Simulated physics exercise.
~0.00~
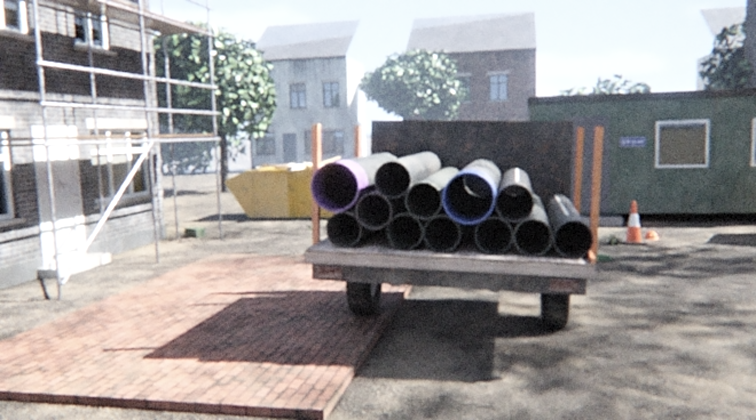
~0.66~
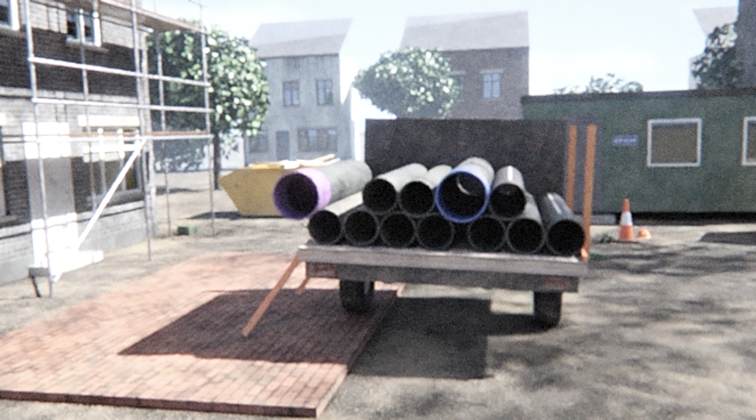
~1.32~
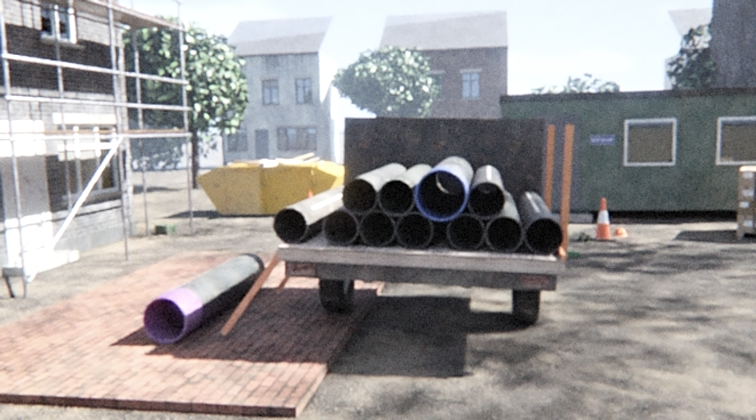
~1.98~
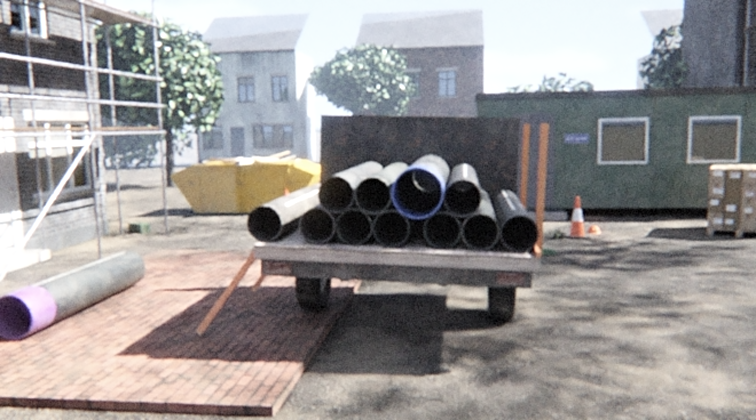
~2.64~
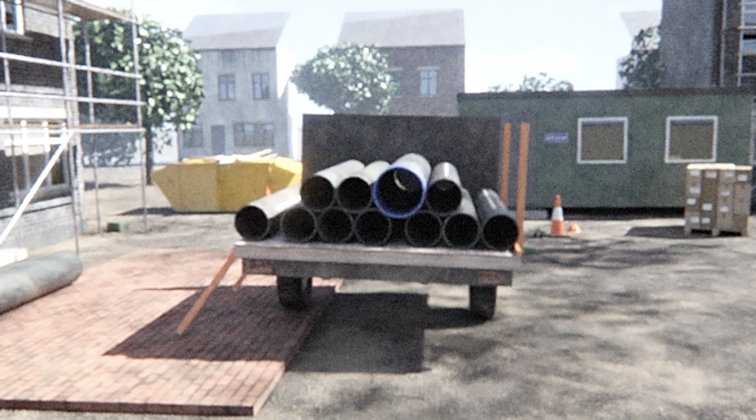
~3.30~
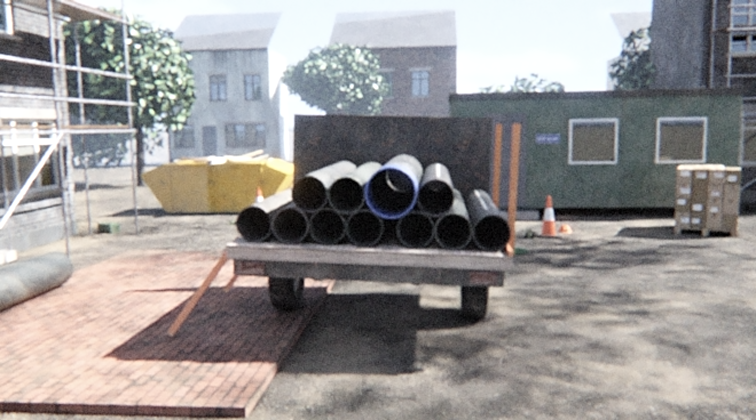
Purple-ended pipe dropping off the left side of a parked trailer as posts swing down, then rolling left across brick paving.
